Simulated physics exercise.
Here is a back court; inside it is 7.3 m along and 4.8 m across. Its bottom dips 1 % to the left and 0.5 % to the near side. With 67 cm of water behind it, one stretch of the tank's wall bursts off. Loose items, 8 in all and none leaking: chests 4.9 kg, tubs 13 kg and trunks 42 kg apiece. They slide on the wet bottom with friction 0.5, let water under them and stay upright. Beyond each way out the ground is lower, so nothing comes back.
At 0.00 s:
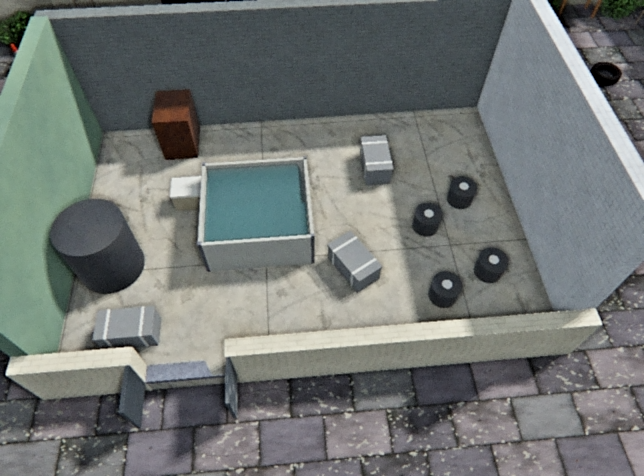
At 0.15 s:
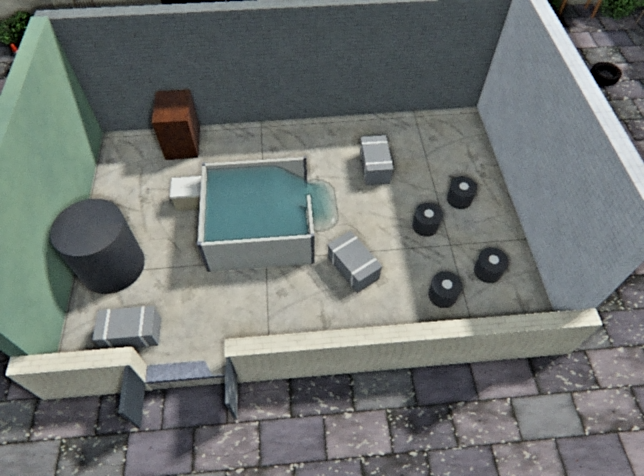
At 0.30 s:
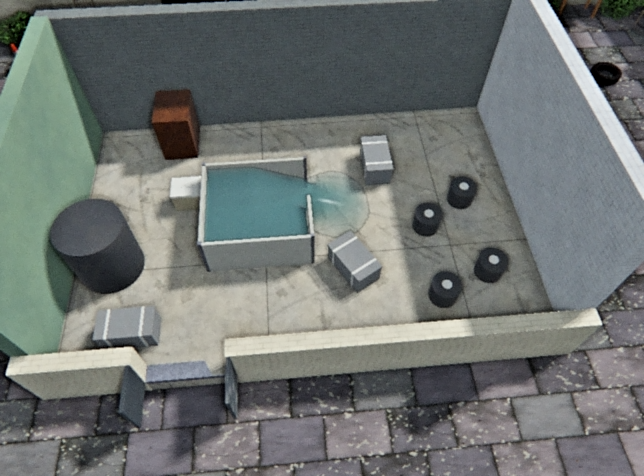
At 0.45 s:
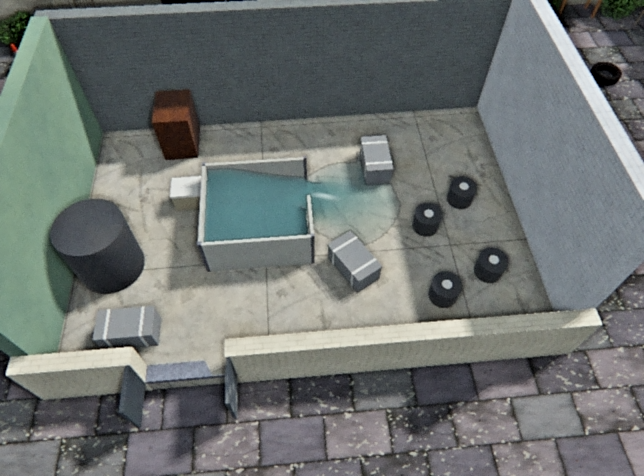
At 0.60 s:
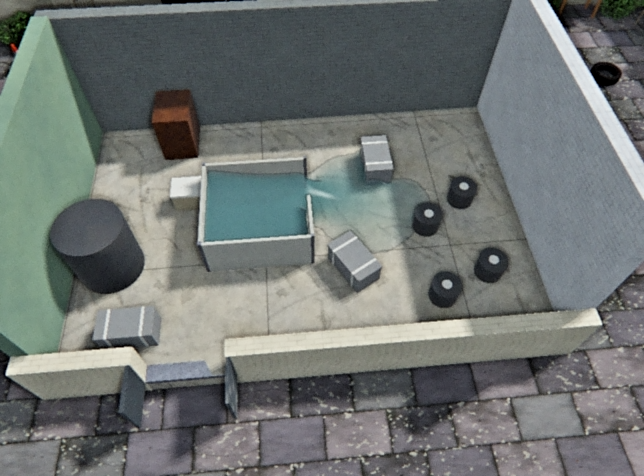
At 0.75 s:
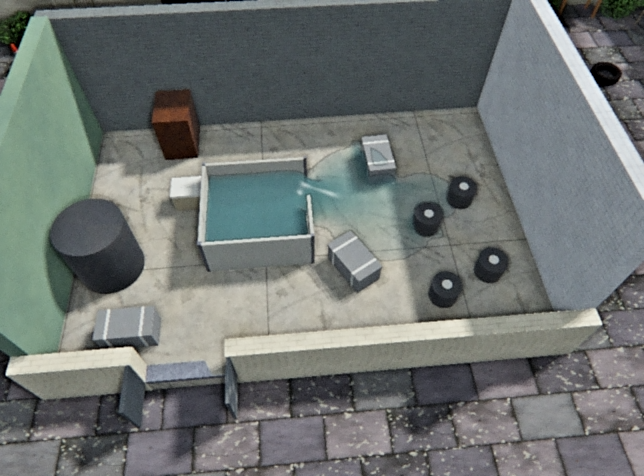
Water burst through the right side of a square tank in a walled yard and spread across the pale floor, reaching a grey trunk and the nearest dark tubs, while the loose things barely moved.
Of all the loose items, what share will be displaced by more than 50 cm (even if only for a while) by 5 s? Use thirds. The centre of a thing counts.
Share: One to two thirds.
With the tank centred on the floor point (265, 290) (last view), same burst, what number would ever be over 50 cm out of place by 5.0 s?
In that case 5 of them.
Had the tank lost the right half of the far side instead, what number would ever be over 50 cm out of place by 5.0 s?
In that case 1 of them.
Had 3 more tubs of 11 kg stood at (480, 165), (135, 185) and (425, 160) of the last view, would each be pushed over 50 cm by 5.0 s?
In turn: Over, less, over.
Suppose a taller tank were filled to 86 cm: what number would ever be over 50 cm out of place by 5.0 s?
Then 5.
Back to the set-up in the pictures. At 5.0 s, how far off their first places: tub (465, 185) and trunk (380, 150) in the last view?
In that order: 60 cm, 120 cm.
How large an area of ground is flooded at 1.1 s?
About 9.5 m2.
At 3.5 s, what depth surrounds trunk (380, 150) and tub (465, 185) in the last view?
Roughly 16 and 8 cm.
After 1.1 s 0 of 8 are over 50 cm from their spots; 0 afloat.
After 2.2 s 3 of 8 are over 50 cm from their spots; 2 afloat.
After 3.5 s 3 of 8 are over 50 cm from their spots; 4 afloat.
After 5.0 s 5 of 8 are over 50 cm from their spots, and 5 have been at some point; 2 afloat.
